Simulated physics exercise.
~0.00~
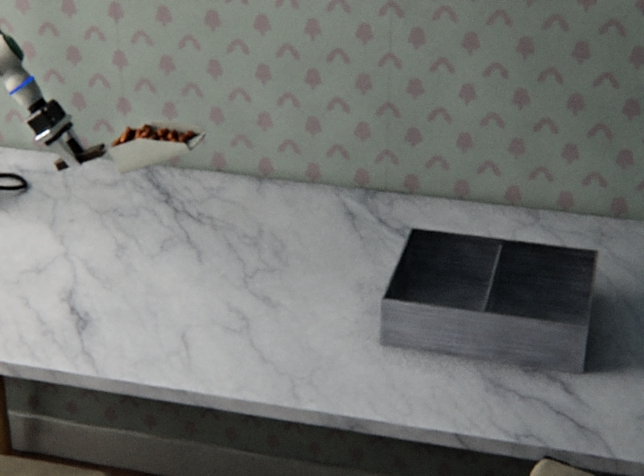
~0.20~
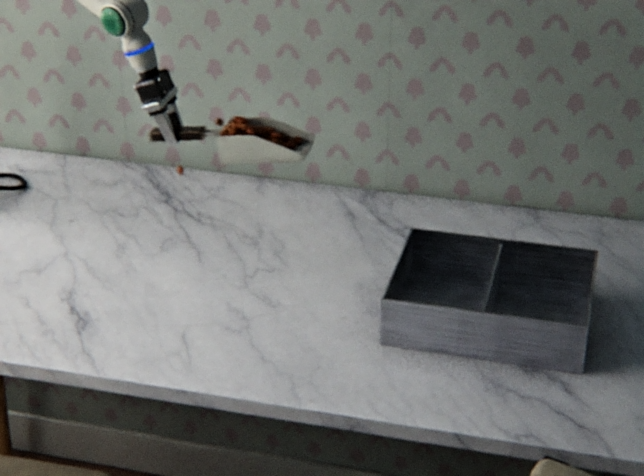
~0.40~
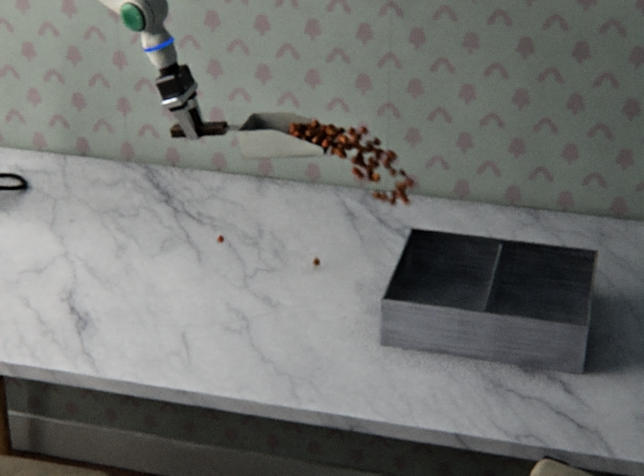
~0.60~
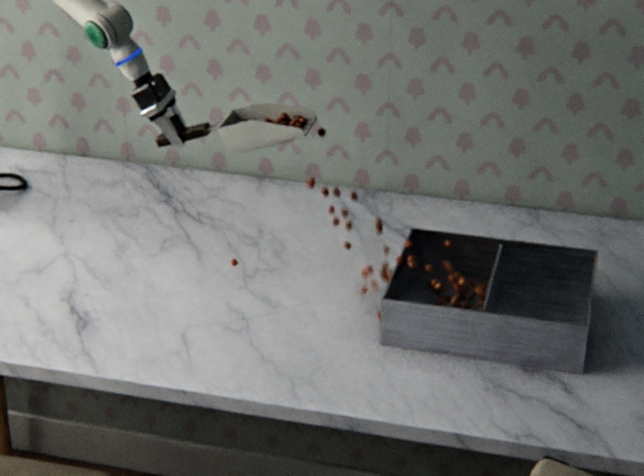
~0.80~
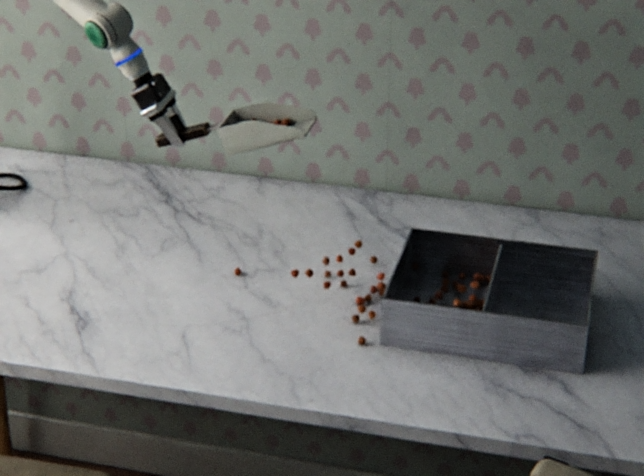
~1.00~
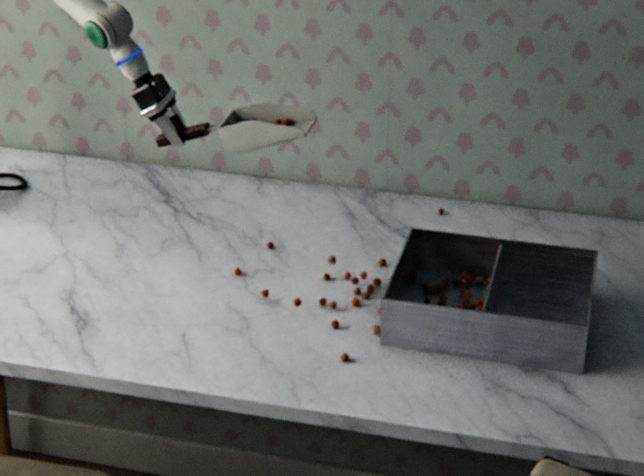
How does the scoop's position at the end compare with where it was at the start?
At the end the scoop is farther to the right and slightly higher, closer to the gray box than it was at the start.
